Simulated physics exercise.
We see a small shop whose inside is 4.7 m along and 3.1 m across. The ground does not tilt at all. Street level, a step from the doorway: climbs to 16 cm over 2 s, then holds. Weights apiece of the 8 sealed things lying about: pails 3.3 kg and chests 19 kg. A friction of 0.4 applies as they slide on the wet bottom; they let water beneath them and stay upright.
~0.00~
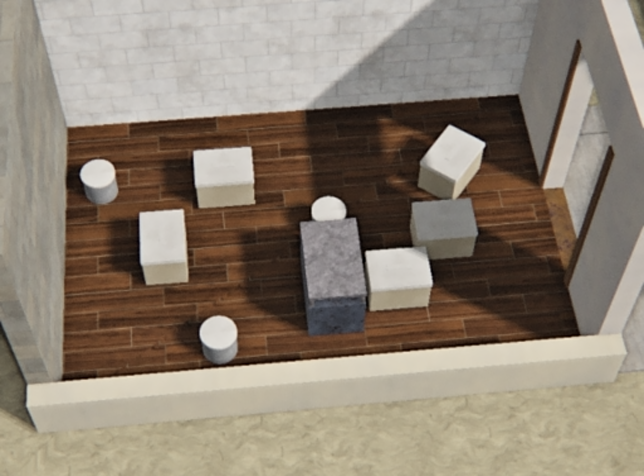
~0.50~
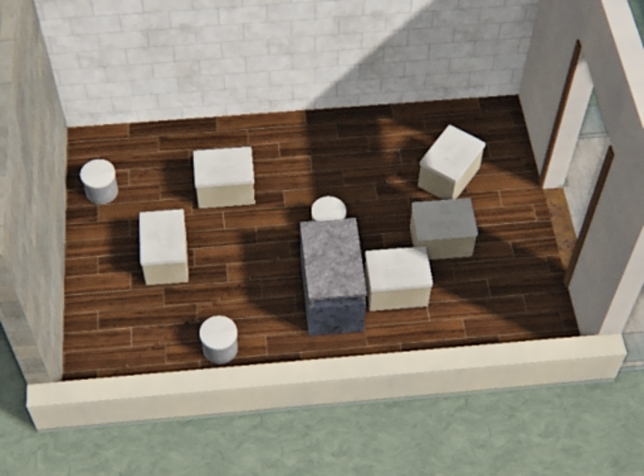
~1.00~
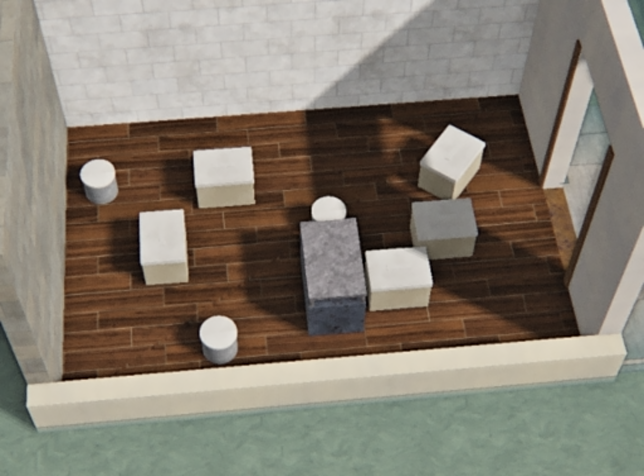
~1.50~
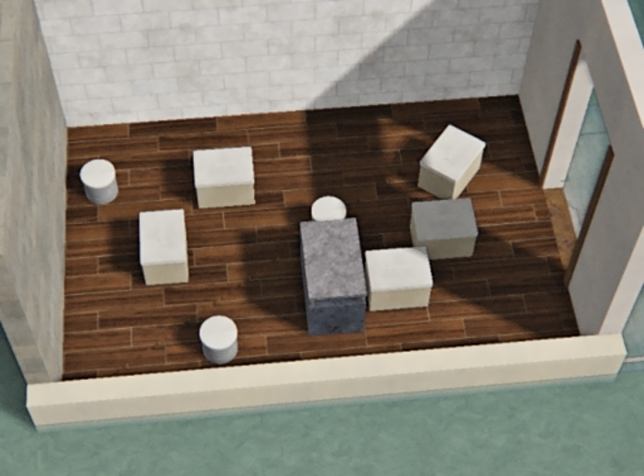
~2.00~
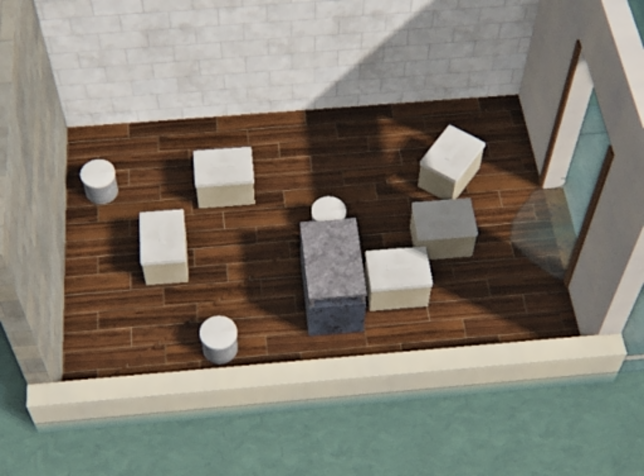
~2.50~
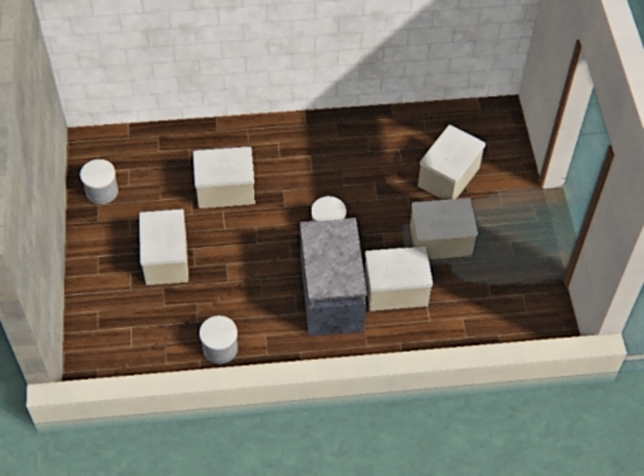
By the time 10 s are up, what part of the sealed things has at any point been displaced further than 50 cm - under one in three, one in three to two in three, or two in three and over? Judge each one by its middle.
The part displaced is one in three to two in three.
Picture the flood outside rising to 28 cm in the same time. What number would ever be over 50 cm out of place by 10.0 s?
The count would be 8.
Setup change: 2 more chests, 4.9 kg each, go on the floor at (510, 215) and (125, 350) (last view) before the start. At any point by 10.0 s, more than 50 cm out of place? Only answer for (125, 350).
It comes out lower.
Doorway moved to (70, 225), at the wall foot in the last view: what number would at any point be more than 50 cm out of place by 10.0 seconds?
4.
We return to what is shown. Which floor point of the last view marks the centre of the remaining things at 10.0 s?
The average lands around (253, 237).
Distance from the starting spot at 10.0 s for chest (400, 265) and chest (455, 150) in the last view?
The first is 80 cm from its start, the second 20 cm.
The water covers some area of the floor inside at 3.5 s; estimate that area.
Wet area: Approx. 3.5 m2.
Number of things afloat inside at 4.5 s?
At that moment it comes to 0.
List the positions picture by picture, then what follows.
In the first frame, a pail at (329, 211) rests on the ground; a chest at (223, 165), on the bottom; water covers 0.0 m2; 0 of 8 have shifted.
In the second frame, a pail at (329, 211), on the bottom; a chest at (223, 165), on the bottom; water covers 0.0 m2; 0 of 8 have shifted.
In the third frame, a pail at (329, 211) rests on the ground; a chest at (223, 165), on the bottom; 0.0 m2 under water; 0 of 8 have shifted.
In the fourth frame, a pail at (329, 211) rests on the ground; a chest at (223, 165), on the bottom; 0.0 m2 under water; 0 of 8 have shifted.
In the fifth frame, a pail at (329, 211), on the bottom; a chest at (223, 165) rests on the ground; 0.3 m2 under water; 0 of 8 have shifted.
In the sixth frame, a pail at (329, 211) rests on the ground; a chest at (223, 165) rests on the ground; water covers 0.9 m2; 0 of 8 have shifted.
After 3.5 s 0 of 8 are over 50 cm from their spots; 0 afloat.
After 4.5 s 1 of 8 are over 50 cm from their spots; 0 afloat.
After 7.0 s 2 of 8 are over 50 cm from their spots; 1 afloat.
After 10.0 s 3 of 8 are over 50 cm from their spots, and 3 have been at some point; 2 afloat.
